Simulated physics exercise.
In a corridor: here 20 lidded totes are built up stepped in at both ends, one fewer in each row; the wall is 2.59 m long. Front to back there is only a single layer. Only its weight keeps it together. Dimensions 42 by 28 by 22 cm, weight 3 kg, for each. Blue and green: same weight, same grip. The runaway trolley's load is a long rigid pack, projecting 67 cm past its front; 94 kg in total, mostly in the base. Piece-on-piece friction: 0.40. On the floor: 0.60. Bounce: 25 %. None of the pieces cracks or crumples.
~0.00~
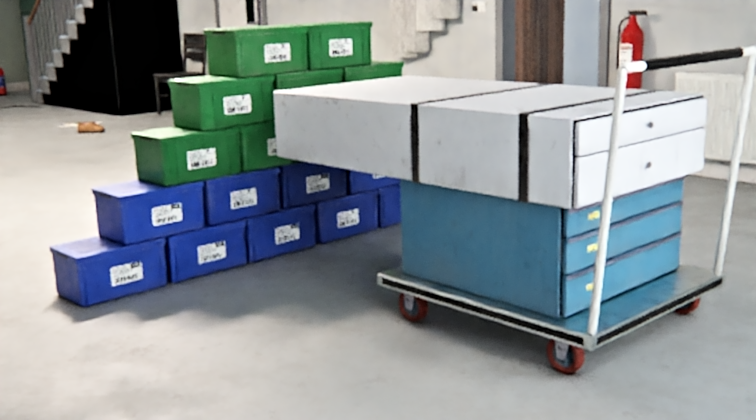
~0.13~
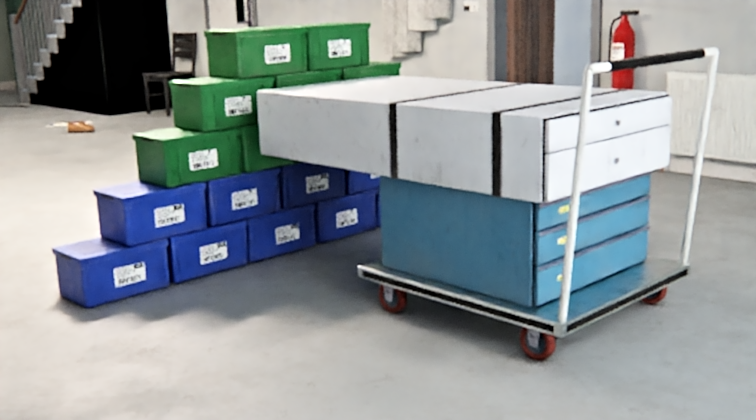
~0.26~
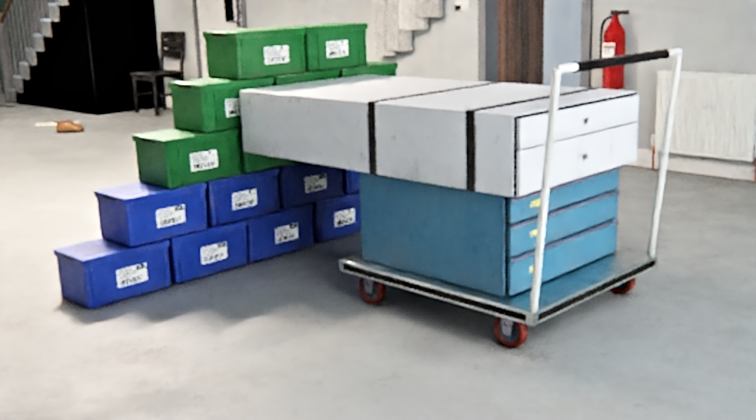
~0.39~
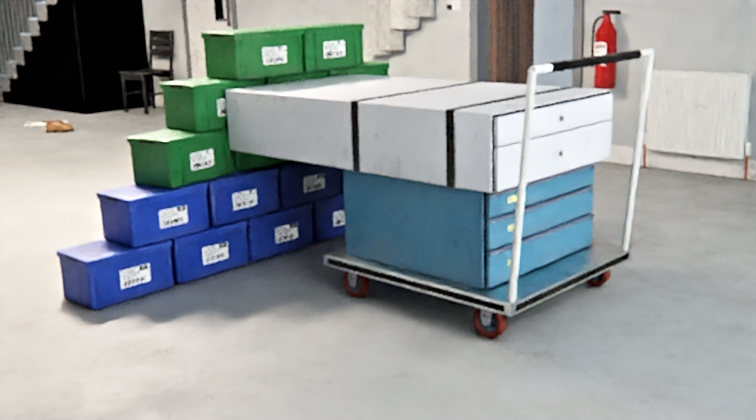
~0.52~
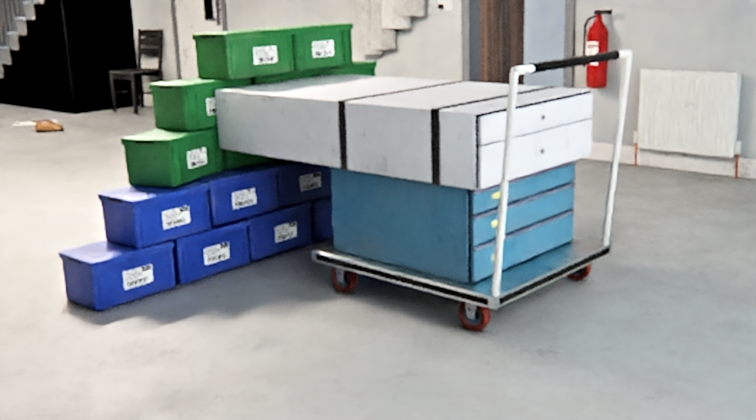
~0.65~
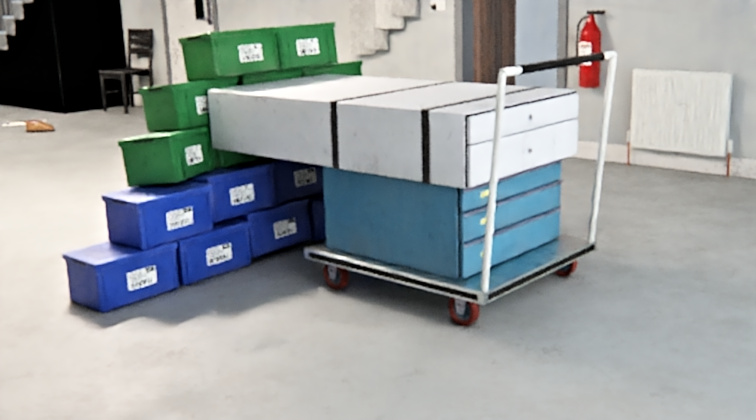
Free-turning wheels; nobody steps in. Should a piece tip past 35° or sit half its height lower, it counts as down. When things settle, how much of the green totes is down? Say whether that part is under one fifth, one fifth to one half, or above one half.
The part is above one half.
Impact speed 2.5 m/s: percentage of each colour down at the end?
Share down, in per cent: Blue 20, green 80.
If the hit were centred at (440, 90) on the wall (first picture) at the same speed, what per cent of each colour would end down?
That would leave blue at 0 % and green at 30 %.
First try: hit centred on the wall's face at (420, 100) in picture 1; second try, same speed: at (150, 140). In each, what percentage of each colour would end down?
For blue it's 0 then 0 per cent, for green 70 then 30 per cent.
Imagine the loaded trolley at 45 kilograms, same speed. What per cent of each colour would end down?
That would leave blue at 30 and green at 90 per cent.
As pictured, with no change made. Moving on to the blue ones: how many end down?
Colour blue - count down 2.
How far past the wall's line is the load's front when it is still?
About 70 centimetres.
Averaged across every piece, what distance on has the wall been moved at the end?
It comes out to something like 50 centimetres.
Around 0.78 s, load 29 cm past the wall's line, still rolling; none of the 9 green totes down (0 of 20 in all colours); top green tote tipped 17°; top blue tote tipped 14°.
Around 1.00 s, load 38 cm past the wall's line, still rolling; 7 of the 9 green totes down (8 of 20 in all colours); top green tote tipped 40°, 14 cm lower; top blue tote tipped 41°.
Around 1.22 s, load 47 cm past the wall's line, still rolling; 8 of the 9 green totes down (10 of 20 in all colours); top green tote tipped 69°, 64 cm lower; top blue tote on its side.
Around 1.60 s, load 59 cm past the wall's line, still rolling; 8 of the 9 green totes down (10 of 20 in all colours); top green tote on its side; top blue tote on its side.
Finally (2.7 s), load 70 cm past the wall's line, stopped; 8 of the 9 green totes down (10 of 20 in all colours); top green tote upside down; top blue tote on its side. That is 89 per cent. Seen by the last camera, middles, top green tote near (67, 183), top blue tote near (256, 204).
